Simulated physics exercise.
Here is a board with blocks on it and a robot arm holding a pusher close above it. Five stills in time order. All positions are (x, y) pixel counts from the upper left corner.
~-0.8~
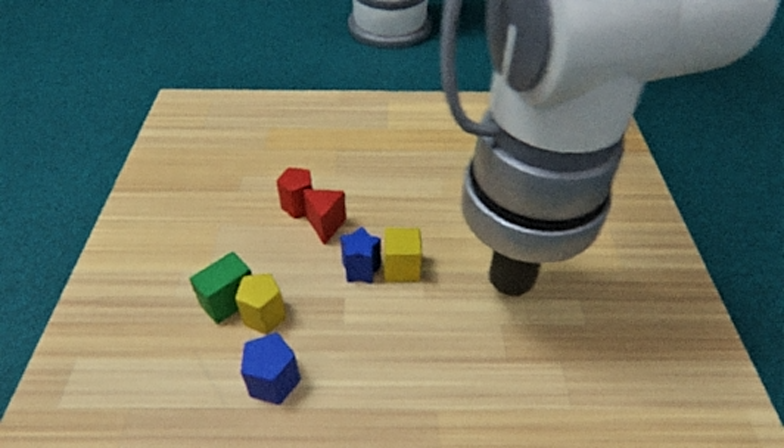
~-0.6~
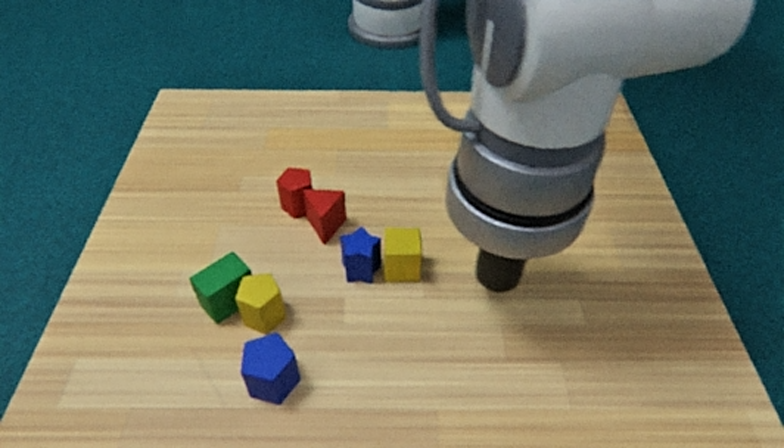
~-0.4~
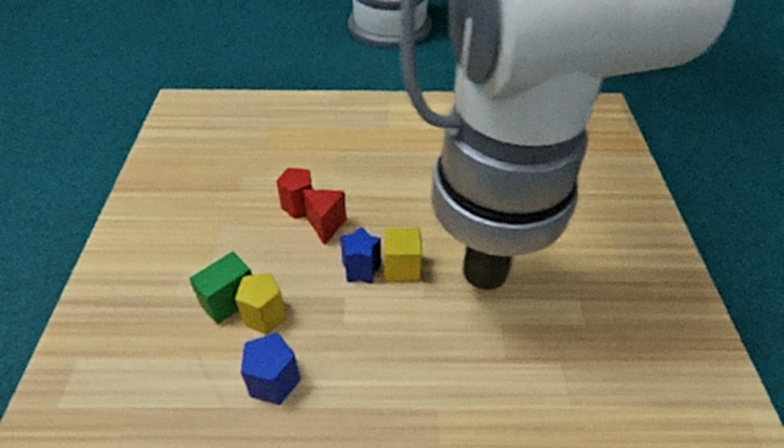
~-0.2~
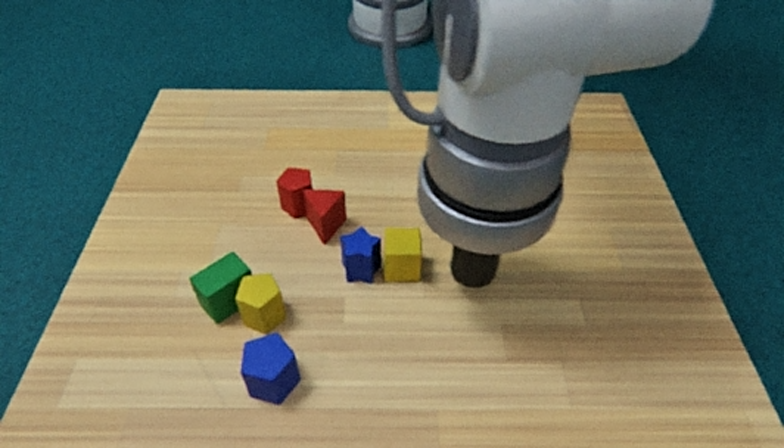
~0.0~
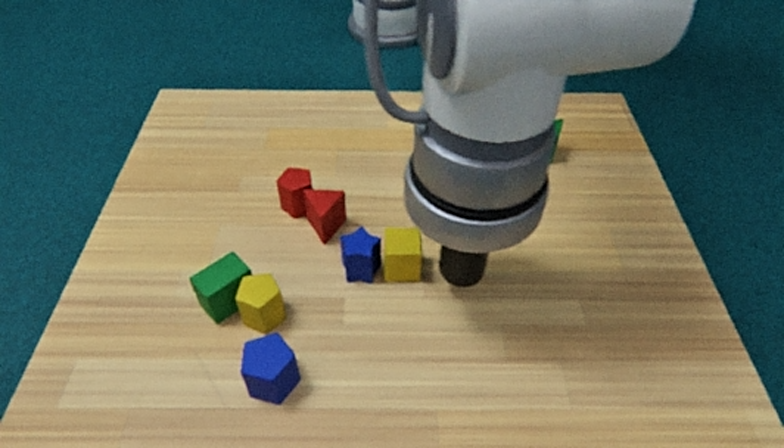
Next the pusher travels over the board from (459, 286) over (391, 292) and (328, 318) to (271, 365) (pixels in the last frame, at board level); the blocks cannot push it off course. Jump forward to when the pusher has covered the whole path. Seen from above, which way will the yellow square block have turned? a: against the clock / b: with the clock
b
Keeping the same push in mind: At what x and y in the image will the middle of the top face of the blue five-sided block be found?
At (247, 385).
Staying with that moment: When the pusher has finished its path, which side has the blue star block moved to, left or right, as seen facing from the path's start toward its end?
Right-hand side.
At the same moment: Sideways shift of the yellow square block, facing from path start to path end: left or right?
It goes toward the right-hand side.
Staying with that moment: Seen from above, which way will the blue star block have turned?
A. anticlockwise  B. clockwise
A.
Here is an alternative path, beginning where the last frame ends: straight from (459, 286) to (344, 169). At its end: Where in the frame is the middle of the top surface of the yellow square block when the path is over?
The middle of its top is at (378, 227).
What follows on the original path. One third of the way, pusher (390, 277); blue star block (341, 234), turned 35° anticlockwise; yellow square block (377, 234), turned 75° clockwise.
Two thirds of the way, pusher (325, 304); blue star block (340, 234), turned 30° anticlockwise; yellow square block (377, 234), turned 80° clockwise.
At the end, pusher (267, 350); yellow five-sided block still; blue five-sided block (247, 385), turned 35° anticlockwise; blue star block (340, 234), turned 30° anticlockwise; yellow square block (377, 234), turned 80° clockwise.
